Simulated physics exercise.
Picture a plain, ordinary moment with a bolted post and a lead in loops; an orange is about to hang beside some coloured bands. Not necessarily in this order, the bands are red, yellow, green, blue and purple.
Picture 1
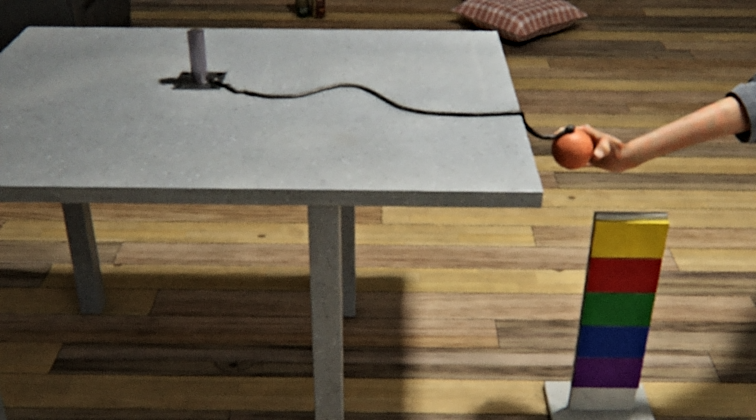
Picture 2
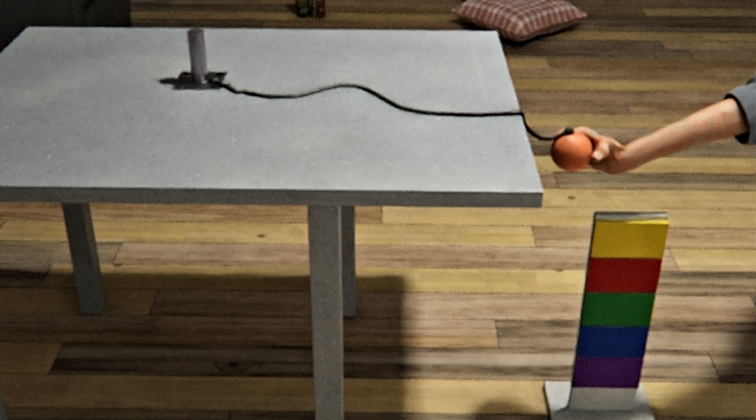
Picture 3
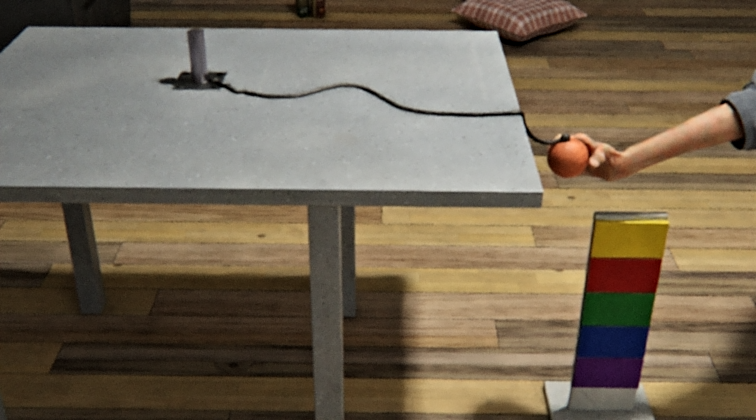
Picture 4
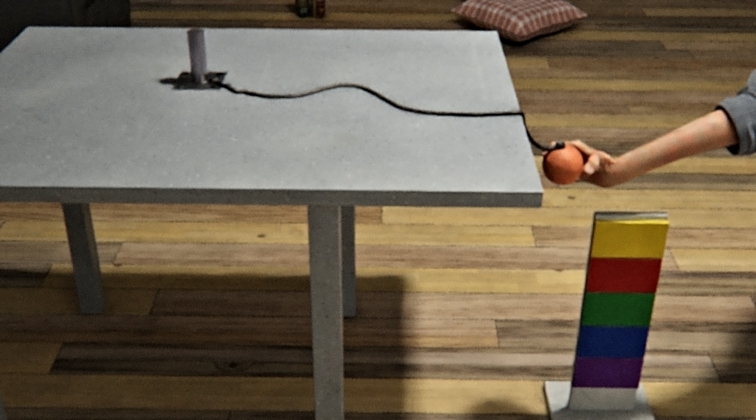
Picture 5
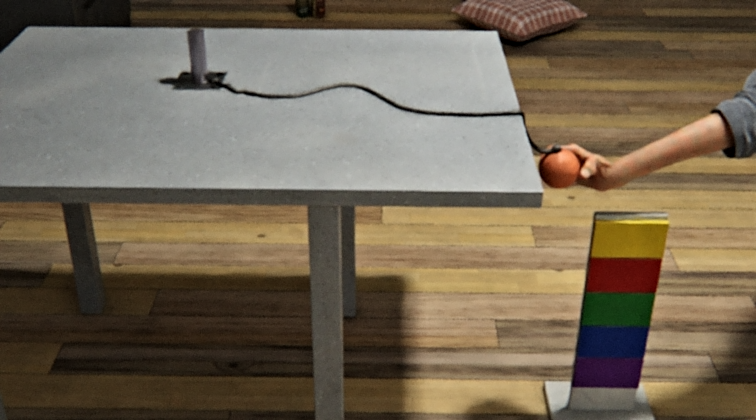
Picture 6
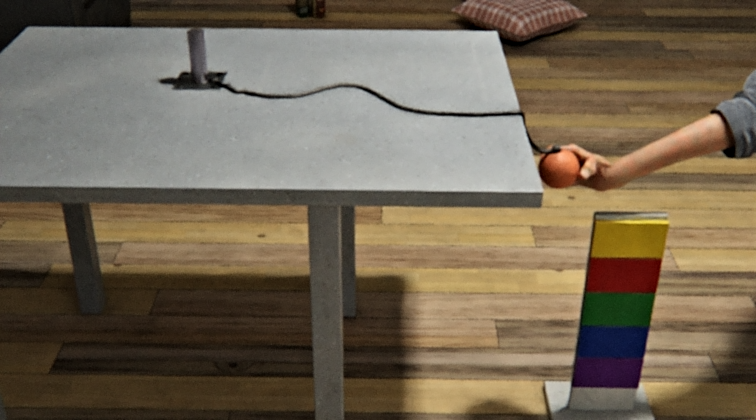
The clip shows a hand holding an orange ball attached to a dark cord lying across a grey table, beside a stand with coloured bands. The hand moves the ball slightly down and left, toward the table's edge.
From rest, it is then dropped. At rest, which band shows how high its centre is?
The yellow band shows it.
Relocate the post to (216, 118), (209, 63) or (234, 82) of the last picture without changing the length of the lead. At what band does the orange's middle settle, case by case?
In turn, red, then yellow, then red.
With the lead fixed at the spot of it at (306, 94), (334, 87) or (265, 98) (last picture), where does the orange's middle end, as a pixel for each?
Roughly (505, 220), (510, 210) and (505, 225).
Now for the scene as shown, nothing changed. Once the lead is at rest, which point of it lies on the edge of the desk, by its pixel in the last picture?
Roughly (470, 115).
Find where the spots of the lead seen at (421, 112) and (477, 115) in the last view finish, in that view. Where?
(473, 101), then (519, 116).
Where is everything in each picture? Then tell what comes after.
Orange (572, 149); yellow (630, 241); red (624, 276); green (619, 310); blue (613, 343); purple (608, 374), in the first frame.
Orange (571, 151); lead through (234, 90) (301, 95) (369, 91) (421, 112) (505, 114), in the second frame.
Orange (568, 158), in the third frame.
Orange (562, 164); lead through (234, 90) (301, 95) (369, 91) (421, 112) (505, 114), in the fourth frame.
Orange (559, 168), in the fifth frame.
Orange (559, 168); lead through (234, 90) (301, 95) (369, 91) (421, 112) (505, 114), in the sixth frame.
Soon after, orange near (497, 229); level with yellow.
Then, orange near (533, 229); level with yellow.
At rest, orange near (504, 230); level with yellow. The yellow one.
